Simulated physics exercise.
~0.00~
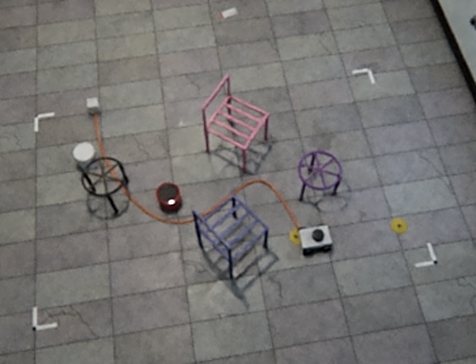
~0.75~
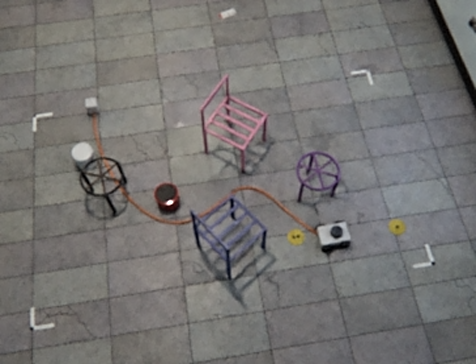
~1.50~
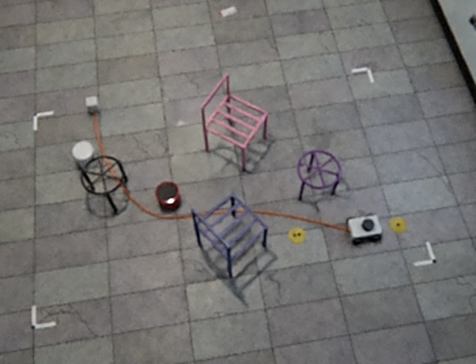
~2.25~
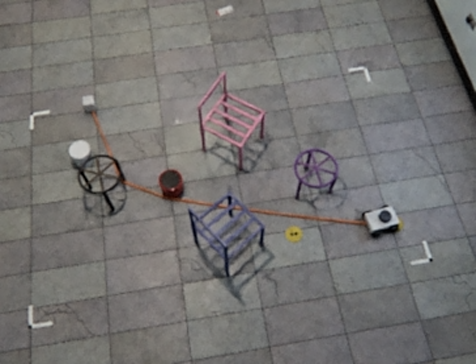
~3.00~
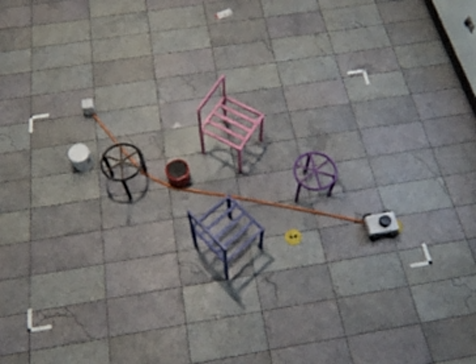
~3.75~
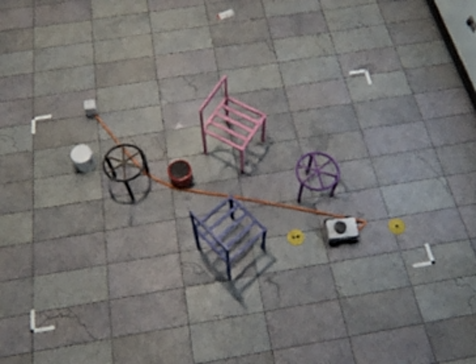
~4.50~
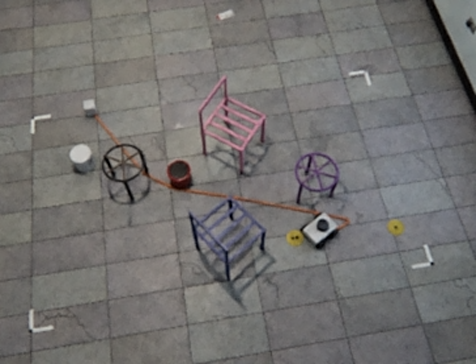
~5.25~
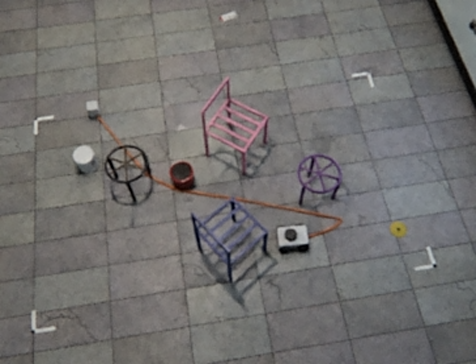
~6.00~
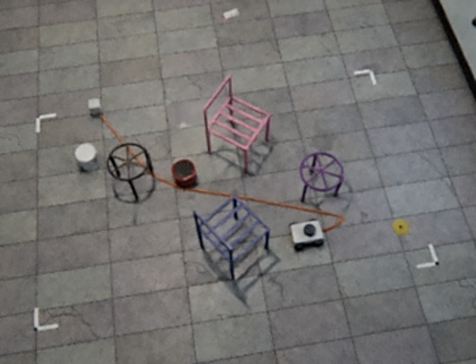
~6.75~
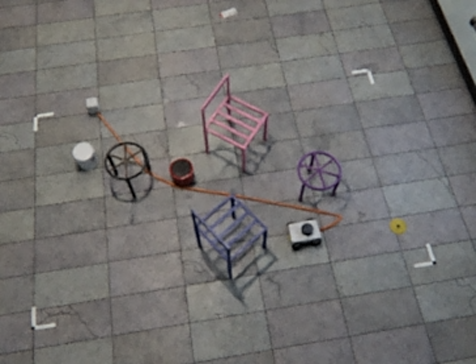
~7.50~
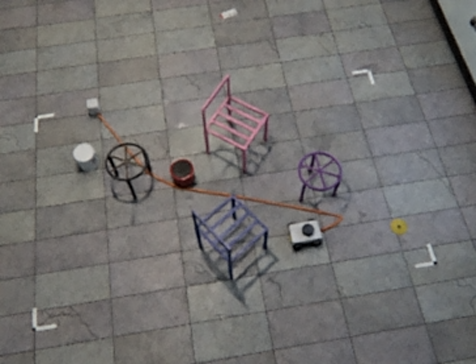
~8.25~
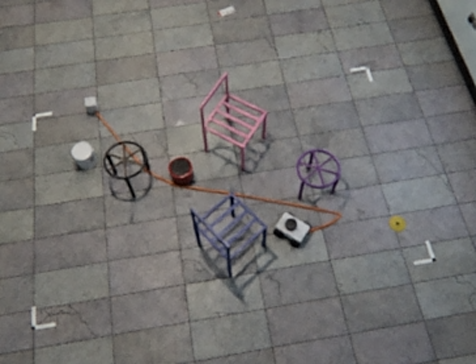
A small cart tows a lead right, shifting a black stool and red pot, then returns left.
